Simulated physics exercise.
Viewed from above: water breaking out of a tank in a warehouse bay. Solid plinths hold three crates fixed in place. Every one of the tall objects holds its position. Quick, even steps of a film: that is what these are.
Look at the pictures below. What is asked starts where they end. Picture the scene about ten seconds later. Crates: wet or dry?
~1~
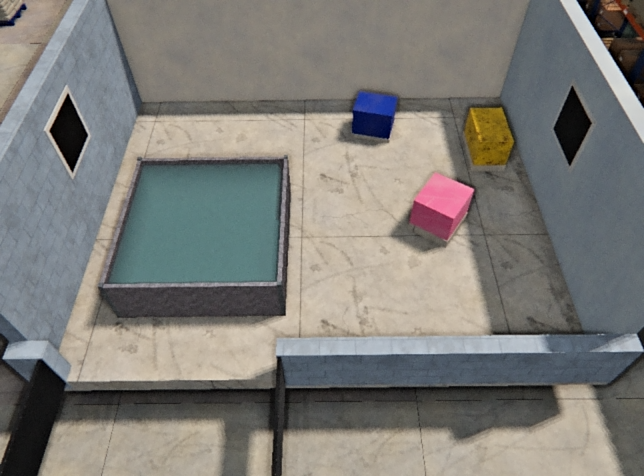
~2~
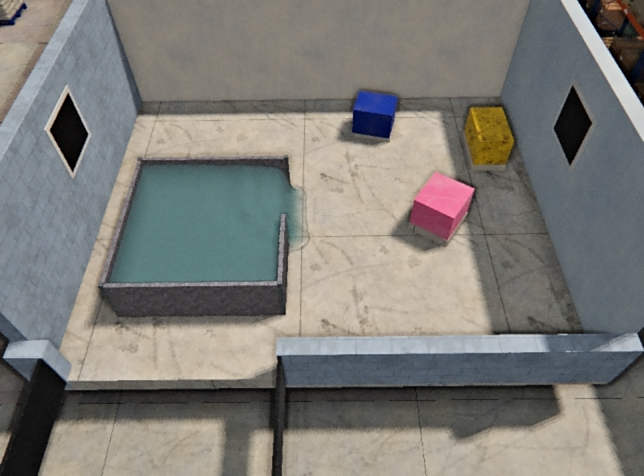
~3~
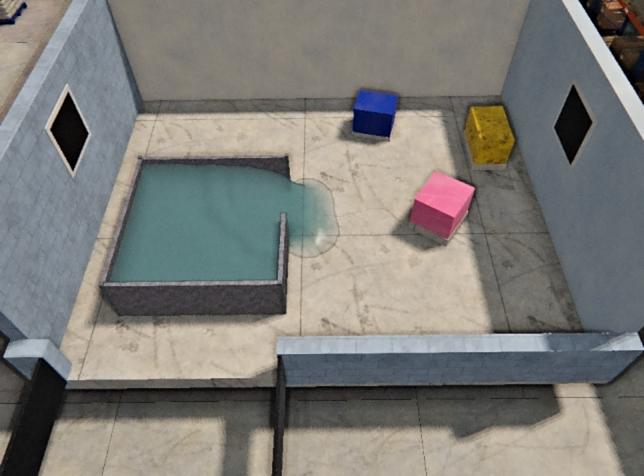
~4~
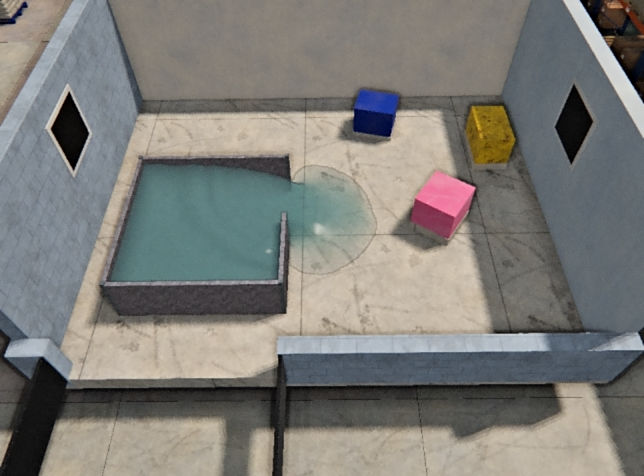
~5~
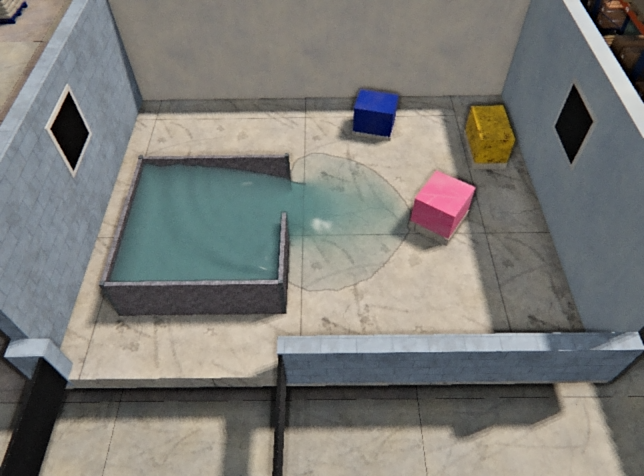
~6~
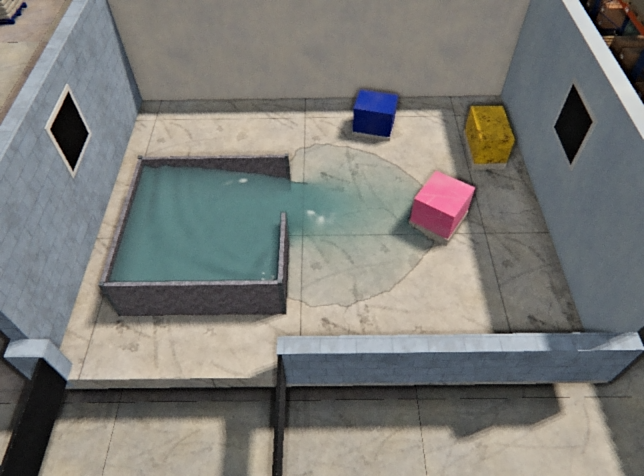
Blue crate, wet; pink crate, wet; yellow crate, wet.
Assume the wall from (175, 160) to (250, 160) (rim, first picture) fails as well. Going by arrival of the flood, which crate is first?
The one in blue.
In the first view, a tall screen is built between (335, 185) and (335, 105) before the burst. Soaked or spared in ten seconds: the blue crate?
In short: Blue crate is topped.
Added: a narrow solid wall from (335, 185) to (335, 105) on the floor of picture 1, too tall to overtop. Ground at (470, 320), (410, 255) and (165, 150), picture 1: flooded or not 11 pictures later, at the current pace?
Outcome by spot, in order - watered, watered, unwatered.
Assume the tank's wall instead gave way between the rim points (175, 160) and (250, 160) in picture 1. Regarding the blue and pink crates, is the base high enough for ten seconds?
Taking them in turn, the blue crate is overtopped and the pink crate is missed.
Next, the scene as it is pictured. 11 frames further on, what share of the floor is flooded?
By my count, 45 percent.
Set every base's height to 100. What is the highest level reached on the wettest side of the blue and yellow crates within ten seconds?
I'd say 290 per cent for the first one and 280 per cent for the second.
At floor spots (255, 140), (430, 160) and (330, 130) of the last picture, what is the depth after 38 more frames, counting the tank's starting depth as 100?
Around 2, 25 and 8 percent, in that order.
A moment on, water covers 30 % of the floor; the blue crate water round its plinth, the pink crate water round its plinth, the yellow crate water round its plinth.
Next, water covers 45 % of the floor; the blue crate water round its plinth, the pink crate water round its plinth, the yellow crate water round its plinth.
Then, water covers 55 % of the floor; the blue crate water round its plinth, the pink crate water round its plinth, the yellow crate water round its plinth.
Later, water covers 85 % of the floor; the blue crate water round its plinth, the pink crate water round its plinth, the yellow crate water round its plinth.
In the end, water covers 100 % of the floor; the blue crate was topped, the pink crate was topped, the yellow crate was topped.
